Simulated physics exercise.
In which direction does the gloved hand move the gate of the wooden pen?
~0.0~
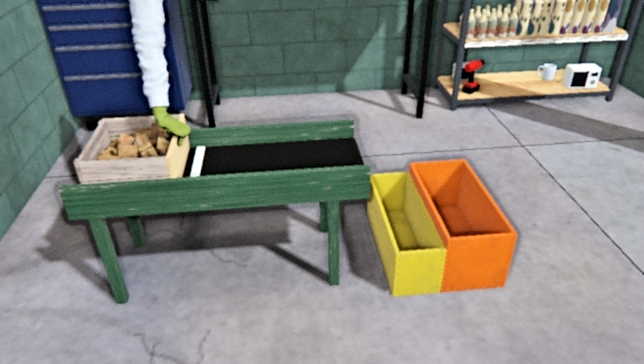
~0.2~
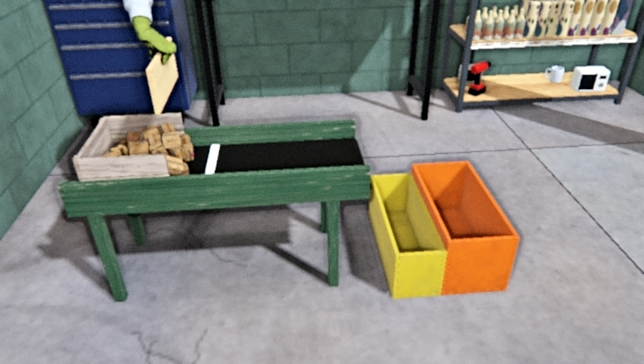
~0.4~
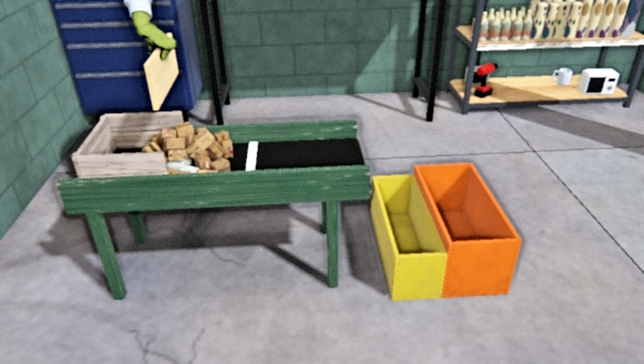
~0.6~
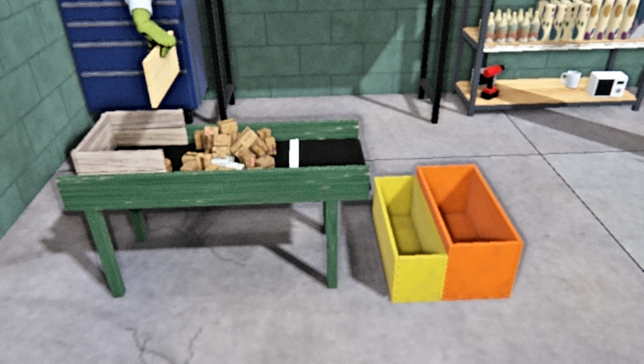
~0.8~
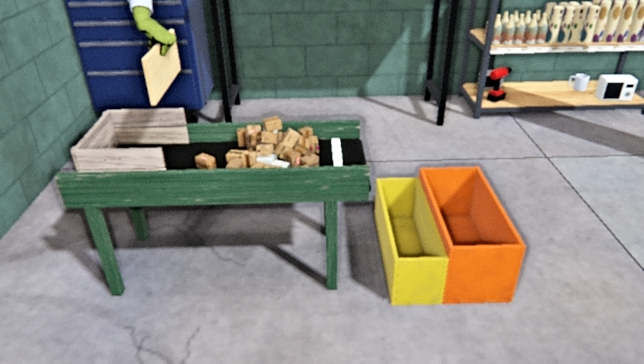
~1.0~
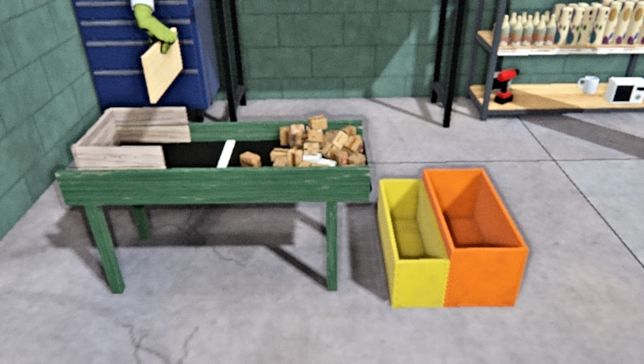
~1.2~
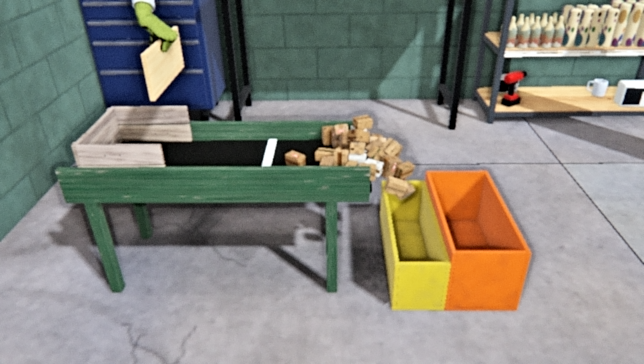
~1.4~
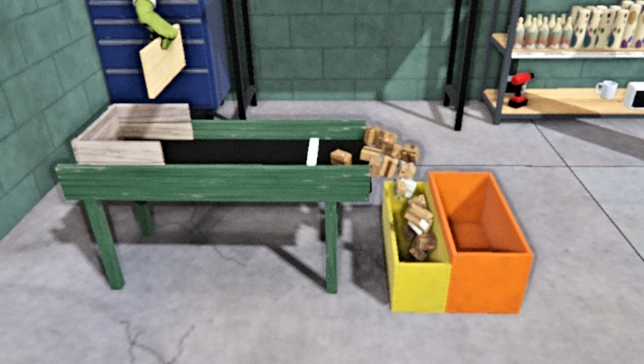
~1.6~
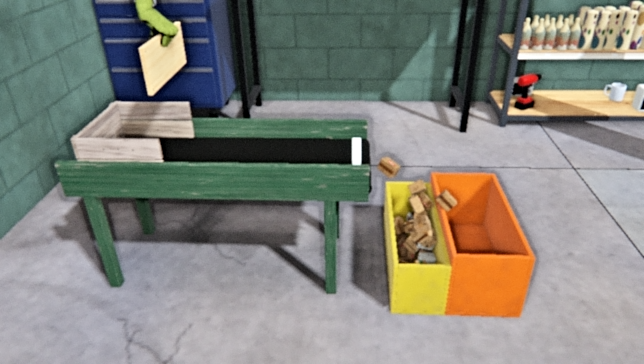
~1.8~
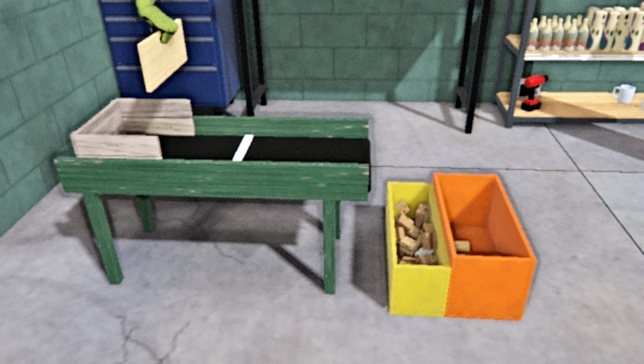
The hand moves the gate upward, clear of the pen.
In the video, a gloved hand lifts a wooden gate from a pen, and a pile of small wooden blocks rides a black belt to the right, tumbling off its end. Nearly all land in the yellow box, while one lies in the orange tub.
